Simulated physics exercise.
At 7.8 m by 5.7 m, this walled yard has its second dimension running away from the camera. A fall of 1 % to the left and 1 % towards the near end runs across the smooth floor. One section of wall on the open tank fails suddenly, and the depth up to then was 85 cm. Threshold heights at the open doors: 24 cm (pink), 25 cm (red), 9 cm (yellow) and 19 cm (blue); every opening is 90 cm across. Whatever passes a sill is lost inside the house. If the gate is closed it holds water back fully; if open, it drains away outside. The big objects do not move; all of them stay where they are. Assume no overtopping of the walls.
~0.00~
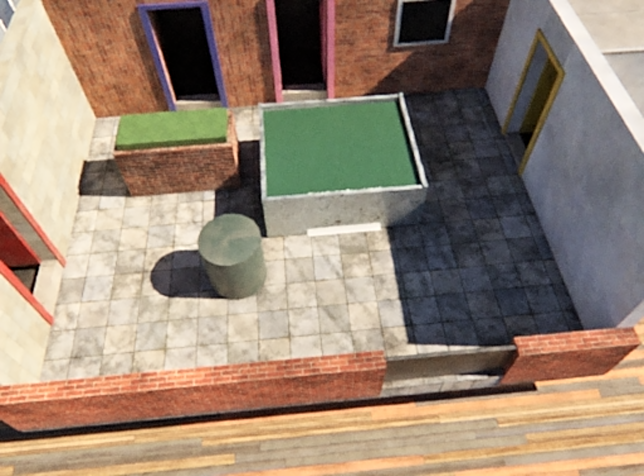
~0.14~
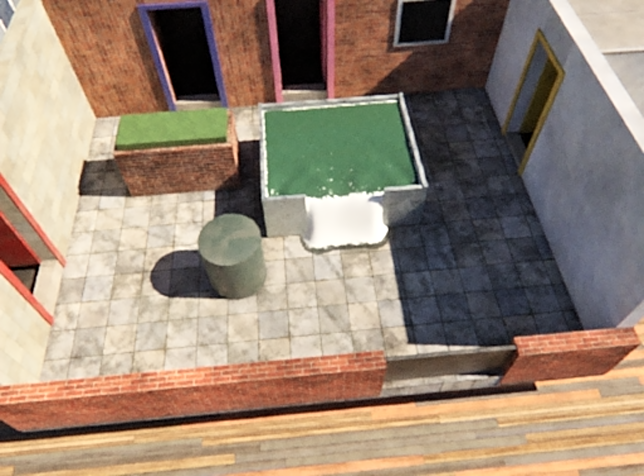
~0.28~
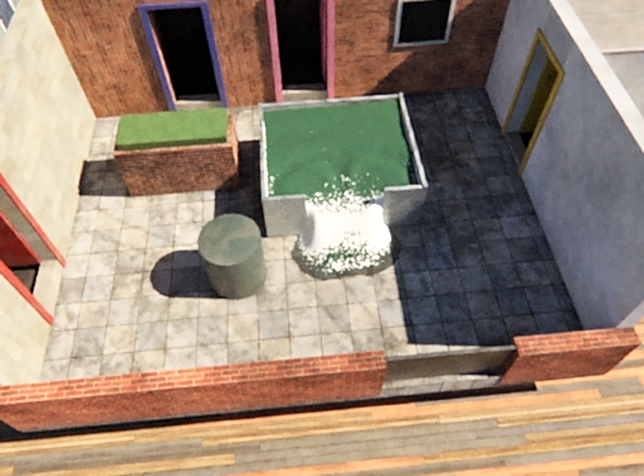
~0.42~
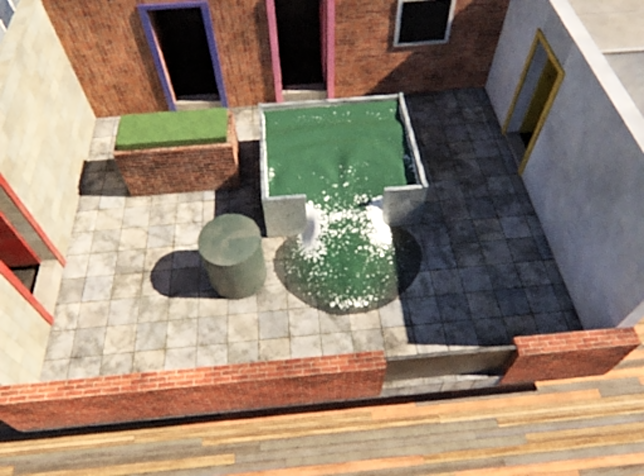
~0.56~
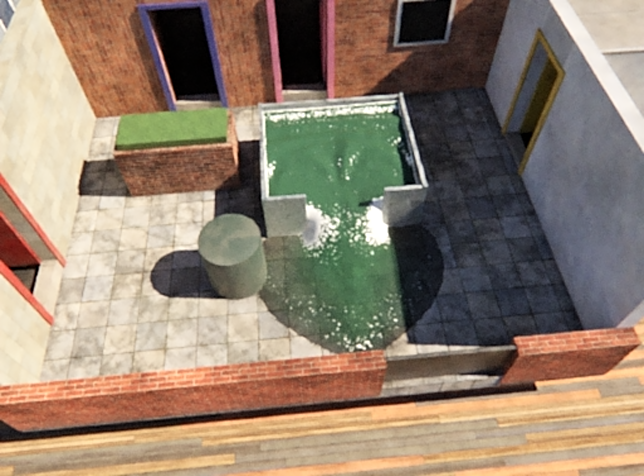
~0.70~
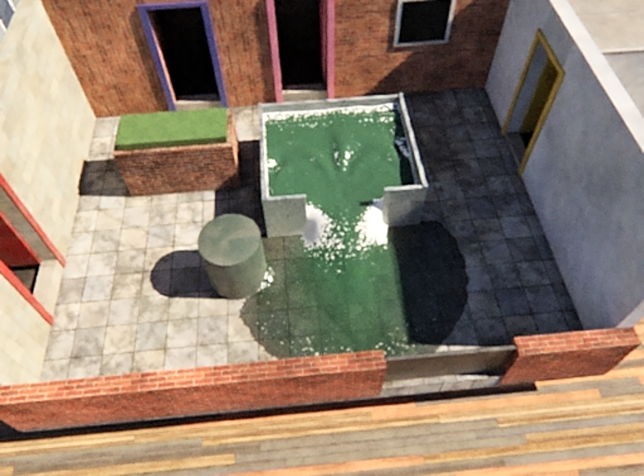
Green water sits still in an open tank in a walled, paved yard, then bursts through a gap in the tank's near side in a white, foamy gush. It fans out across the paving towards the near brick wall, spreading past the grey cylinder and into the shadow on the right.
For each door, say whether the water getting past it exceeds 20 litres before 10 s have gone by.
The pink door never tops the limit; the red door never tops the limit; the yellow door never tops the limit; the blue door never tops the limit.
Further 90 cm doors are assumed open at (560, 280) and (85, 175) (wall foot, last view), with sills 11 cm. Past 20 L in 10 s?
Exceeded, within it.
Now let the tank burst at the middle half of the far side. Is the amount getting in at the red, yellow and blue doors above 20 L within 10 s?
Then red would come out on the low side, yellow on the high side and blue on the low side.
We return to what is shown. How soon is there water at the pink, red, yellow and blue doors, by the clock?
Pink: 5.0 s; red: 2.4 s; yellow: 2.8 s; blue: 5.0 s.
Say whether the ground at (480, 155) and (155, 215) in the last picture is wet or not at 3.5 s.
Soaked, untouched.
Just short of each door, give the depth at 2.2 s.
In centimetres - pink: 0, red: 0, yellow: 0, blue: 0.
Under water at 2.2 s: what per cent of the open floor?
Near 35 per cent is wet.
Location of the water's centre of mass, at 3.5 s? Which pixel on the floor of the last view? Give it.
It lies at roughly (331, 255) in pixels.
After 1.4 s water covers 25 % of the floor and is deepest (50 cm) near (349, 374); pink door not reached, red door not reached, yellow door not reached, blue door not reached.
After 2.2 s water covers 35 % of the floor and is deepest (49 cm) near (577, 352); pink door not reached, red door not reached, yellow door not reached, blue door not reached.
After 3.5 s water covers 65 % of the floor and is deepest (33 cm) near (35, 405); pink door not reached, red door 21 cm at the sill, 0 L in, yellow door 4 cm at the sill, 0 L in, blue door not reached.
After 6.0 s water covers 95 % of the floor and is deepest (22 cm) near (35, 405); pink door 4 cm at the sill, 0 L in, red door 17 cm at the sill, 0 L in, yellow door 5 cm at the sill, 0 L in, blue door 6 cm at the sill, 0 L in.
After 10.0 s water covers 100 % of the floor and is deepest (18 cm) near (205, 153); pink door 16 cm at the sill, 0 L in, red door 11 cm at the sill, 0 L in, yellow door 10 cm at the sill, 5 L in, blue door 16 cm at the sill, 0 L in.
